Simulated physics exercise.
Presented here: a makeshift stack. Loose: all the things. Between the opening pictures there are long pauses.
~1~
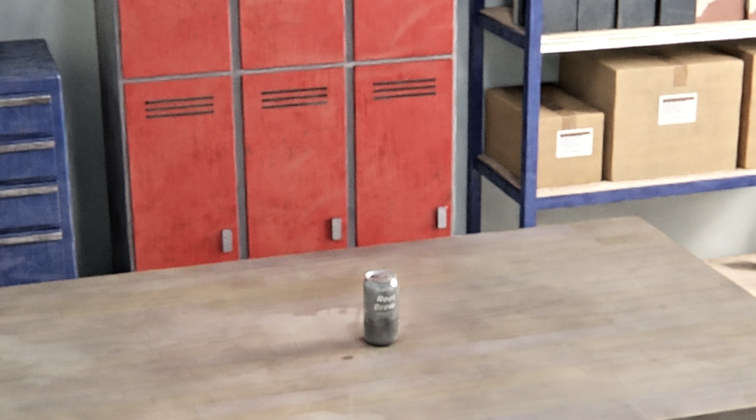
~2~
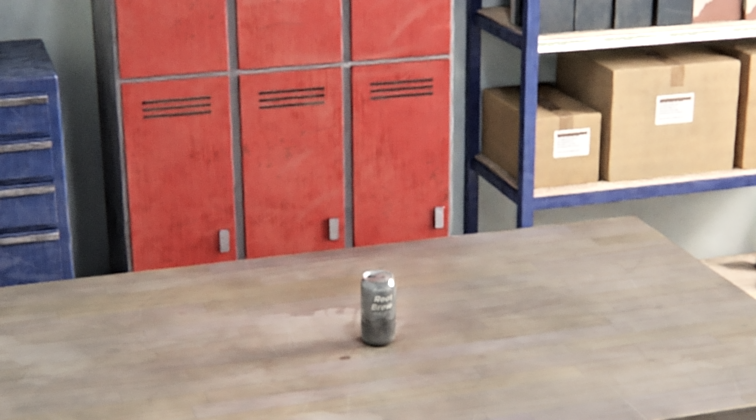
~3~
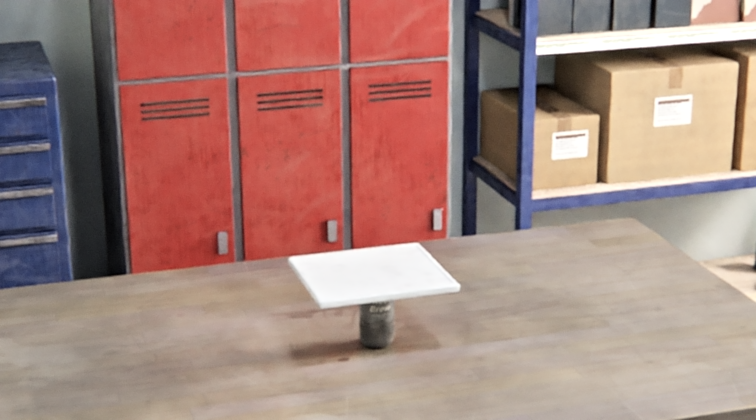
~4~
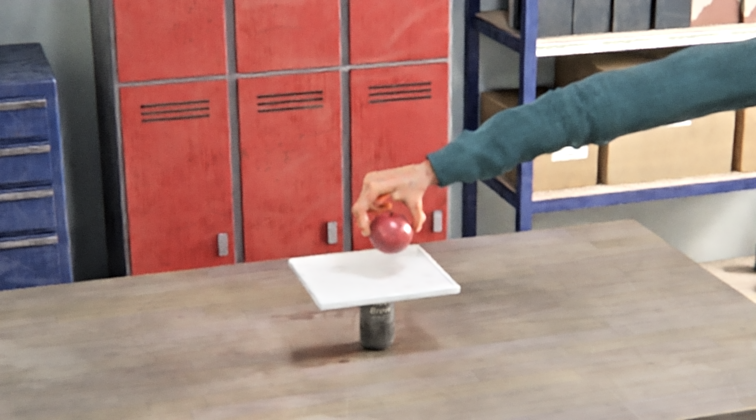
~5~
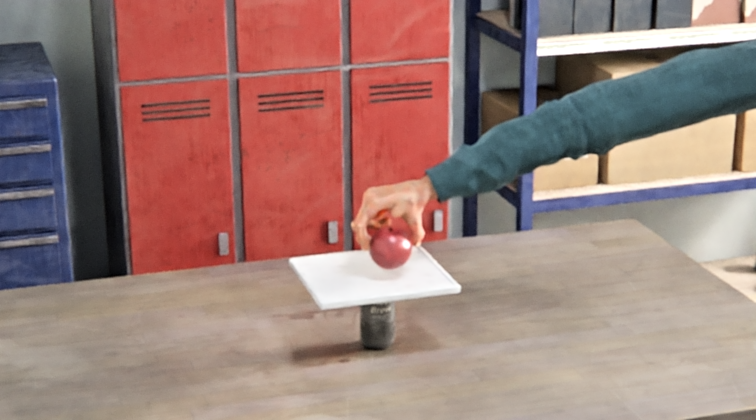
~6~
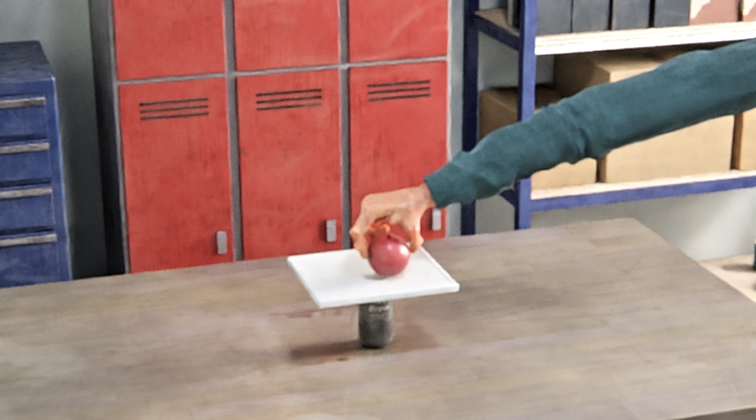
In a workshop with red lockers, a blue drawer cabinet at left and blue shelving with cardboard boxes at right, a nearly still camera looks slightly down at a brown table. A dark grey can stands near the middle, and then a flat white lid lies across its top. An arm in a teal sleeve reaches in from the right and lowers a red apple onto the lid, keeping hold.
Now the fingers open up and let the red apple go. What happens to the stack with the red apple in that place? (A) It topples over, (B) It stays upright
Answer: B.
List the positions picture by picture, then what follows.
The last thing is not in view yet, in the first frame.
The last thing is not in view yet, in the second frame.
The last thing is not in view yet; white lid (372, 274), in the third frame.
On its way; red apple (391, 233); white lid (372, 276), in the fourth frame.
On its way; red apple (390, 248); white lid (373, 275), in the fifth frame.
In place under the hand; red apple (388, 255); white lid (371, 274), in the sixth frame.
Then, 0.20 s past the last view, nothing moves.
Then, 0.50 s past the last view, red apple resting near (388, 256).
Finally, all 3 still in place. Final places as the last picture's camera would see them, red apple near (389, 256). The stack keeps its balance.
